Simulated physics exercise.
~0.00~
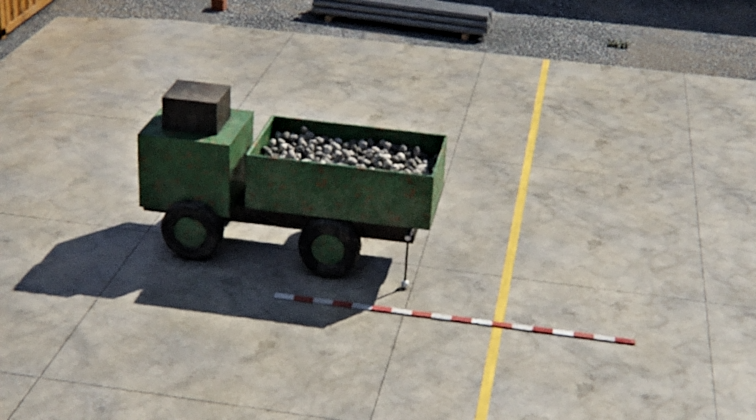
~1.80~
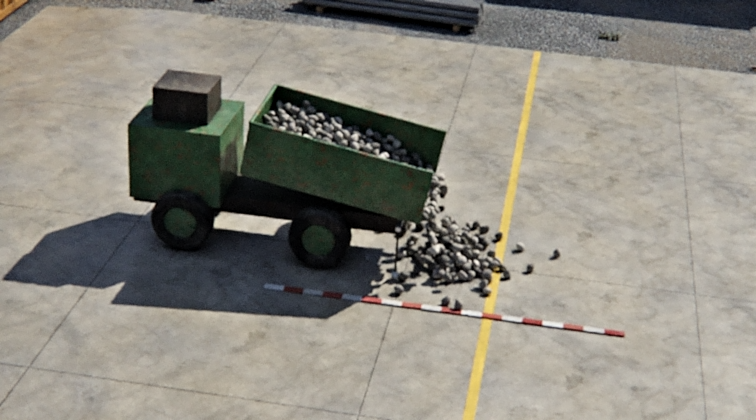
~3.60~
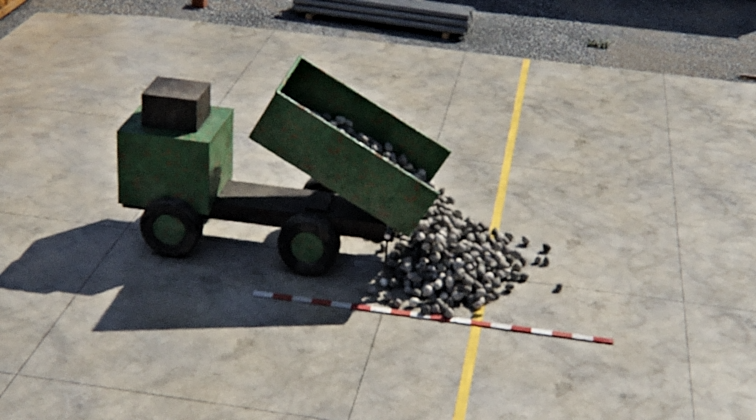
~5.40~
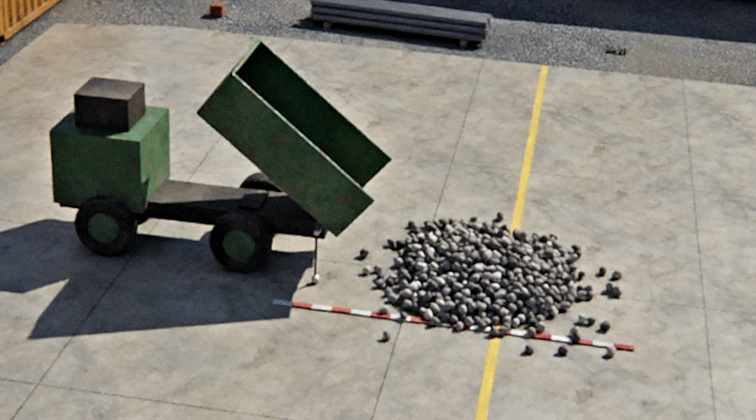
A green tipper truck with a dark box on its cab stands at the left of a sunlit concrete yard, seen from above and to the side, its open body full of round grey stones. A yellow line crosses the ground to the right, and a red and white striped staff lies in front. The body tilts up, and stones pour from its rear end into a growing heap that spreads over the line. The body tilts more steeply as the truck draws away to the left. It ends raised and empty, with most stones left of the line and a smaller share beyond it.
